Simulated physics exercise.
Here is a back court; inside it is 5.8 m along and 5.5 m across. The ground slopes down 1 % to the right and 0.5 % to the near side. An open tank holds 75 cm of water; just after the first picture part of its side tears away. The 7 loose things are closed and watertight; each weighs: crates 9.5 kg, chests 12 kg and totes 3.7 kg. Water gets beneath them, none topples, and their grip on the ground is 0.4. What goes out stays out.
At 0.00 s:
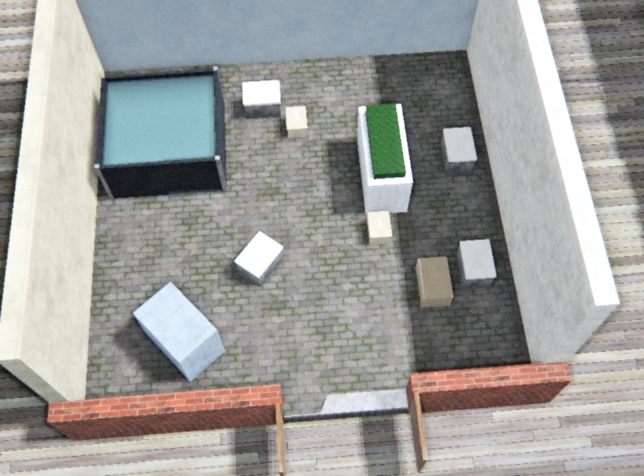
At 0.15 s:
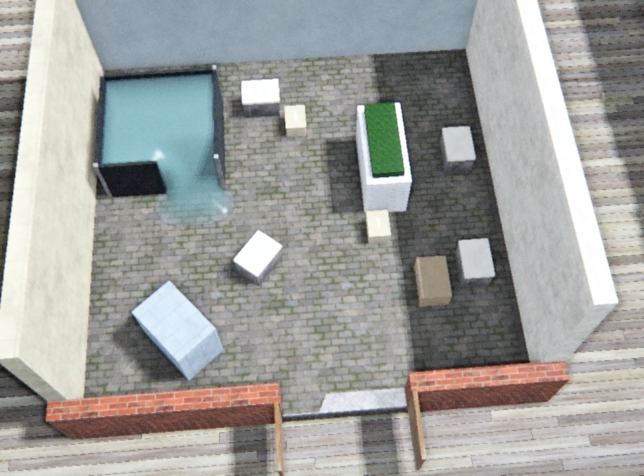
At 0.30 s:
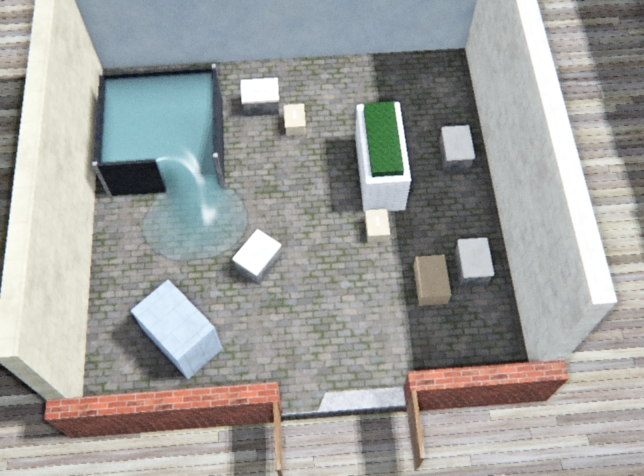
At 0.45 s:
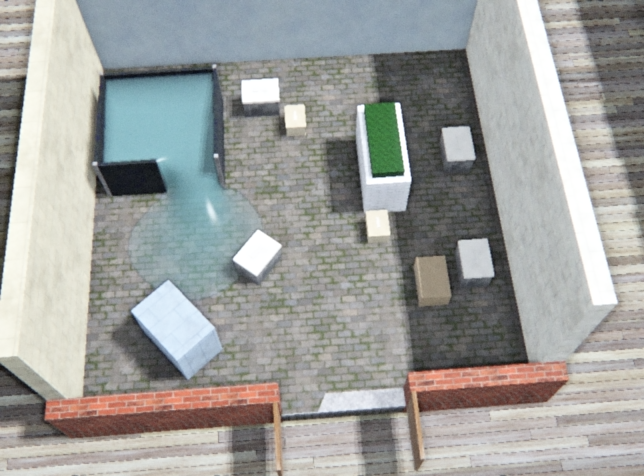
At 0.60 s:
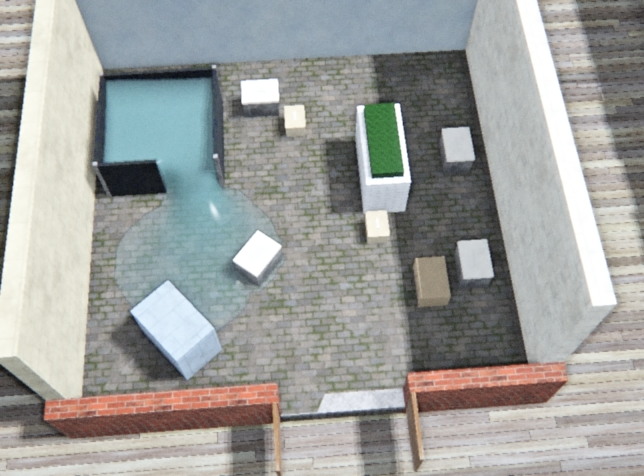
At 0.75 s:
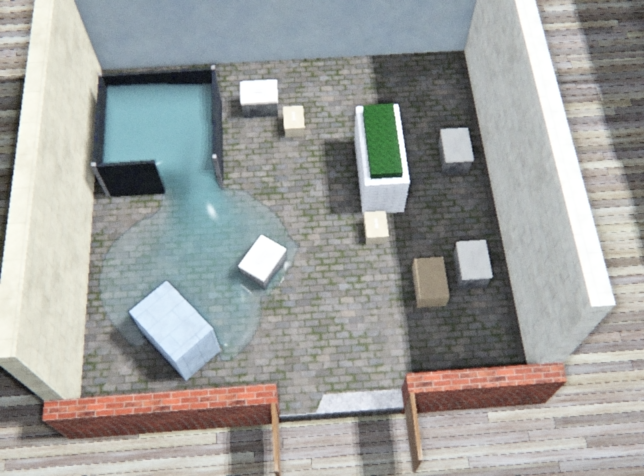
The clip shows a walled, paved court with scattered boxes and an open tank of water; part of the tank's near side gives way, and water pours out, spreading in a widening pool around a white box and a pale blue one.
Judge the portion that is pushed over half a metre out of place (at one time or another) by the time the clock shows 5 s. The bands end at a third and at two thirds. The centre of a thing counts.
That comes to not even a third.
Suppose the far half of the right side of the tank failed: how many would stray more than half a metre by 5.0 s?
Then 6.
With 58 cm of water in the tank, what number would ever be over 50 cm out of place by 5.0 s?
In that case 1 of them.
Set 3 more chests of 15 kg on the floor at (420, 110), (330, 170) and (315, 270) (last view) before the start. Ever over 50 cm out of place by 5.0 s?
In that order: Less, less, over.
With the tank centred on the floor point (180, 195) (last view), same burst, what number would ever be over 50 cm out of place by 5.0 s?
In that case 1 of them.
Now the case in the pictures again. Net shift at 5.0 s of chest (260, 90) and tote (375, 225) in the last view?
In that order: 0 cm, 0 cm.
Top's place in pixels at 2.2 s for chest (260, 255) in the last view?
Near (462, 361).
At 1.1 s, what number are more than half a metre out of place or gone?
1 of them.
After 1.1 s 1 of 7 are over 50 cm from their spots; 0 afloat.
After 2.2 s 1 of 7 are over 50 cm from their spots; 0 afloat.
After 3.5 s 1 of 7 are over 50 cm from their spots; 1 afloat.
After 5.0 s 1 of 7 are over 50 cm from their spots, and 1 have been at some point; 0 afloat.
